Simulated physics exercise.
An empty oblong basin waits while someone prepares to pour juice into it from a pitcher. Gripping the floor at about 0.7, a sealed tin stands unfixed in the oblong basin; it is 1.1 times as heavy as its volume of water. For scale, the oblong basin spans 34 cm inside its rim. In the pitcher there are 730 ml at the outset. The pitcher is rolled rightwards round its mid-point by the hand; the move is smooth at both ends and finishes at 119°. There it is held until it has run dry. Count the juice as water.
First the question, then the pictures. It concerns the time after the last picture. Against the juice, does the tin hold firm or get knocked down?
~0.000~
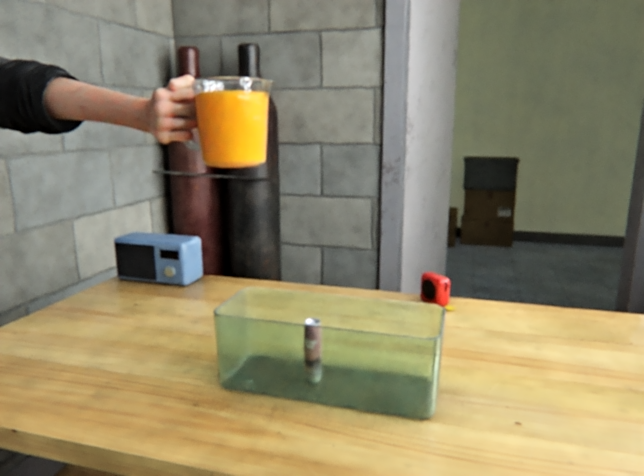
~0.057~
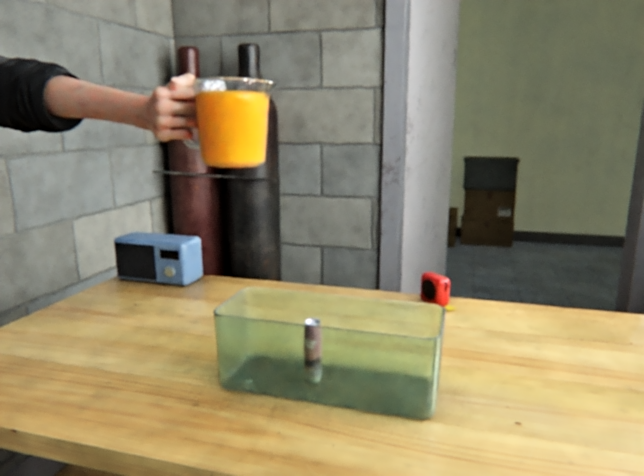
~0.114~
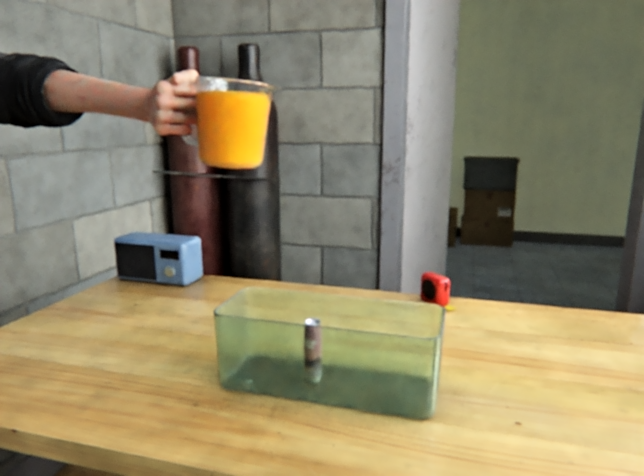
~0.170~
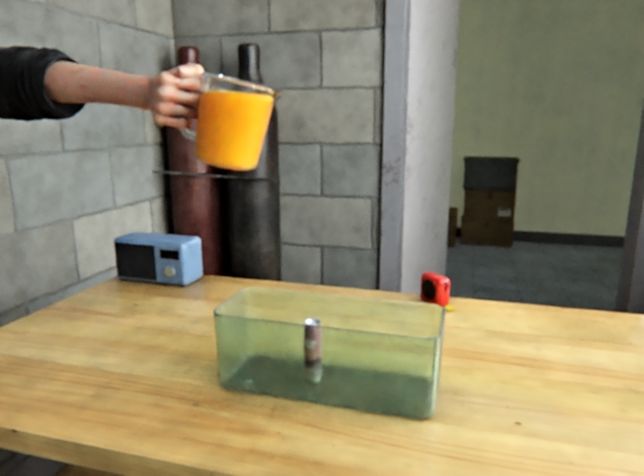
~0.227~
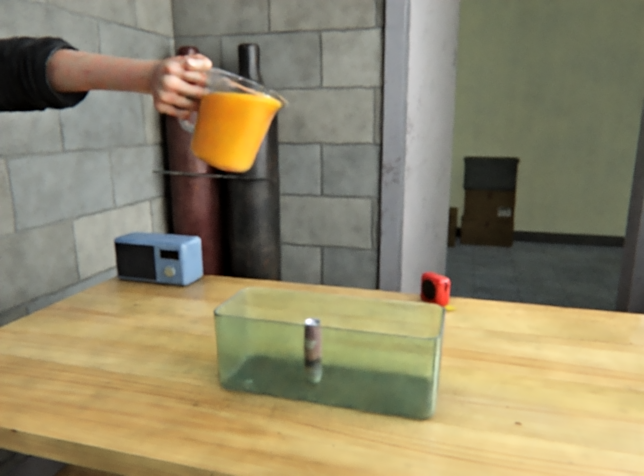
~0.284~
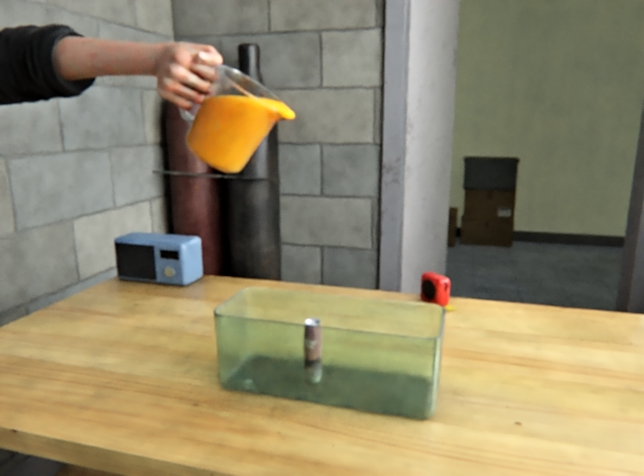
It holds firm.
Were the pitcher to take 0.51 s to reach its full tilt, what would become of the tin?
It stays steady, then.
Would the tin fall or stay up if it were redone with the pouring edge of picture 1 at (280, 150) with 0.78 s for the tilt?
After that, the tin overturns.
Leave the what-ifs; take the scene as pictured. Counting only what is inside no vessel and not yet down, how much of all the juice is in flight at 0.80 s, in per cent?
28 per cent or so.
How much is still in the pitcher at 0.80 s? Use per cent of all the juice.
4 per cent or thereabouts.
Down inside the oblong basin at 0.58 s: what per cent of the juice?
Fraction in basin: Approx. 10%.
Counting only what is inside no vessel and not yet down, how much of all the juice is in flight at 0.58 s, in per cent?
Estimate: About 44 % of all of it.
Then, 0.58 s in, the tilt is 101° and 47 per cent is still to pour; the tin stands where it began.
Then, 0.80 s in, the tilt is 119° and 4 per cent is still to pour; the tin stands where it began.
Then, 1.03 s in, the tilt is 119° and 0 per cent is still to pour; the tin stands where it began.
Then, 1.28 s in, the tilt is 119° and 0 per cent is still to pour; the tin stands where it began.
Finally, the tin stands where it began.
